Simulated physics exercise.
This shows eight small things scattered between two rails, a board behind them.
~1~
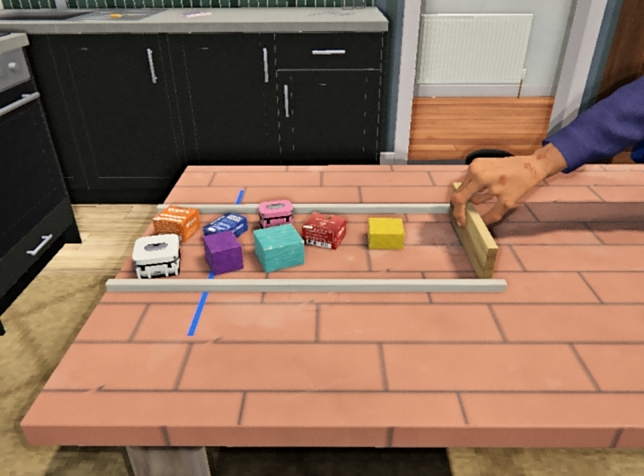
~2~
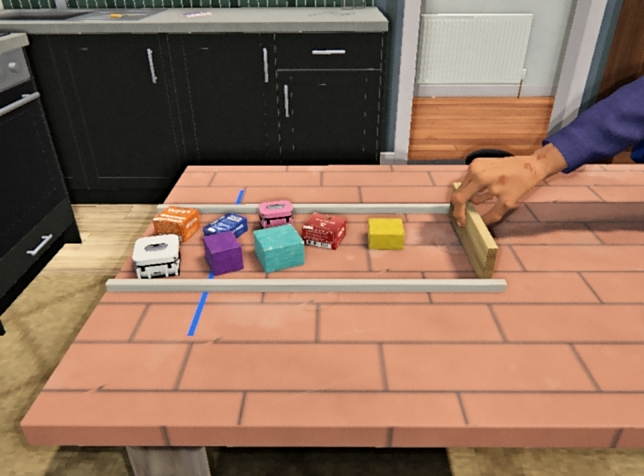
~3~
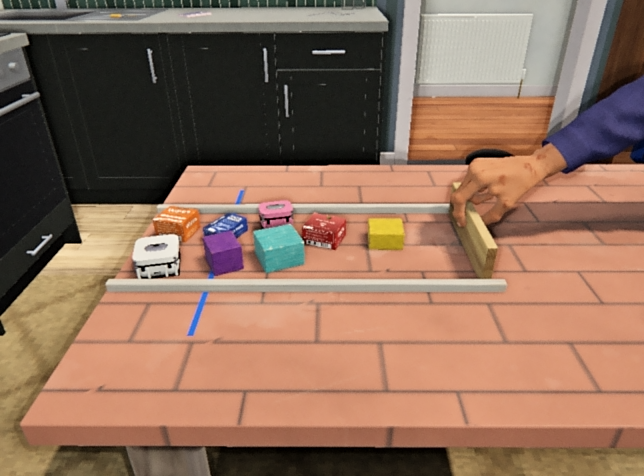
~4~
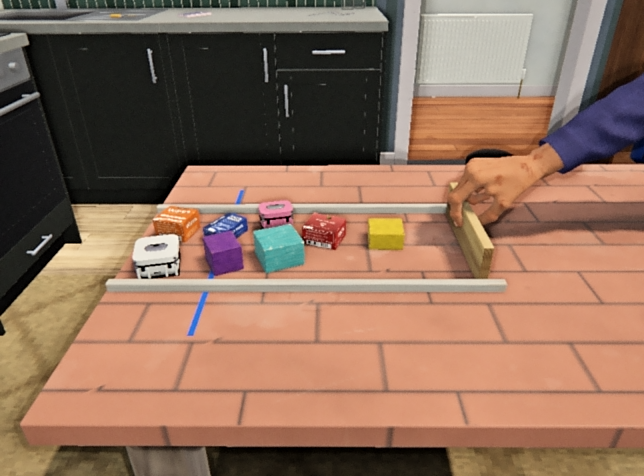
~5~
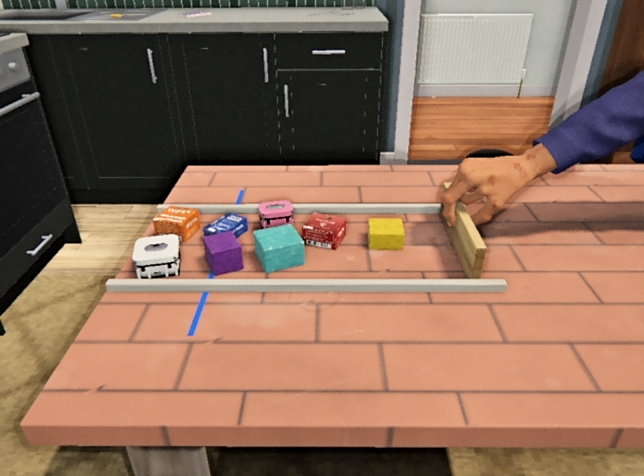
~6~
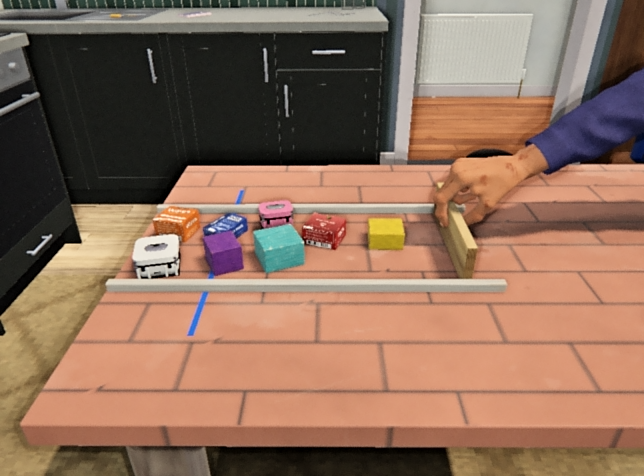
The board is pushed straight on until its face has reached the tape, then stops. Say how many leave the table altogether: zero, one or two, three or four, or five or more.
Outcome: The number that fall off is one or two.
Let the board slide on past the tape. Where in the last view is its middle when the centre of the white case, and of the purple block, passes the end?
At (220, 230) for the white case; at (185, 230) for the purple block.
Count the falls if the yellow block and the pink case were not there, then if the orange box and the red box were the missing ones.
First 0, then 0.
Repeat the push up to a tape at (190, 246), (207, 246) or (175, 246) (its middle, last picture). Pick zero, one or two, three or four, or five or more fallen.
In that order: Three or four; either three or four; five or over.
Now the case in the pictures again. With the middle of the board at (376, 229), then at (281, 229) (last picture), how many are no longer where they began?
First 2, then 7.
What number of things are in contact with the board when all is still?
It touches 3.
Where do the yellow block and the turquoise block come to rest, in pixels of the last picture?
First (207, 234), then (192, 258).
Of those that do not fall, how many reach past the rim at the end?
2 of them.
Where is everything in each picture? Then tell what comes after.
The first picture shows white case (158, 257); orange box (177, 223); blue box (226, 229); board (470, 228); tape (222, 246).
The second picture shows orange box (177, 224); yellow block (385, 234).
The third picture shows blue box (226, 229); turquoise block (279, 248).
The fourth picture shows white case (158, 257); board (467, 228).
The fifth picture shows orange box (177, 224); red box (324, 231).
The sixth picture shows white case (158, 257); orange box (177, 224); blue box (226, 229); board (452, 228); tape (222, 246).
Early on, none off yet; white case at rest near (158, 257); orange box at rest near (177, 224); blue box at rest near (226, 229).
Finally, the number that fall off is one or two; lost, orange box.
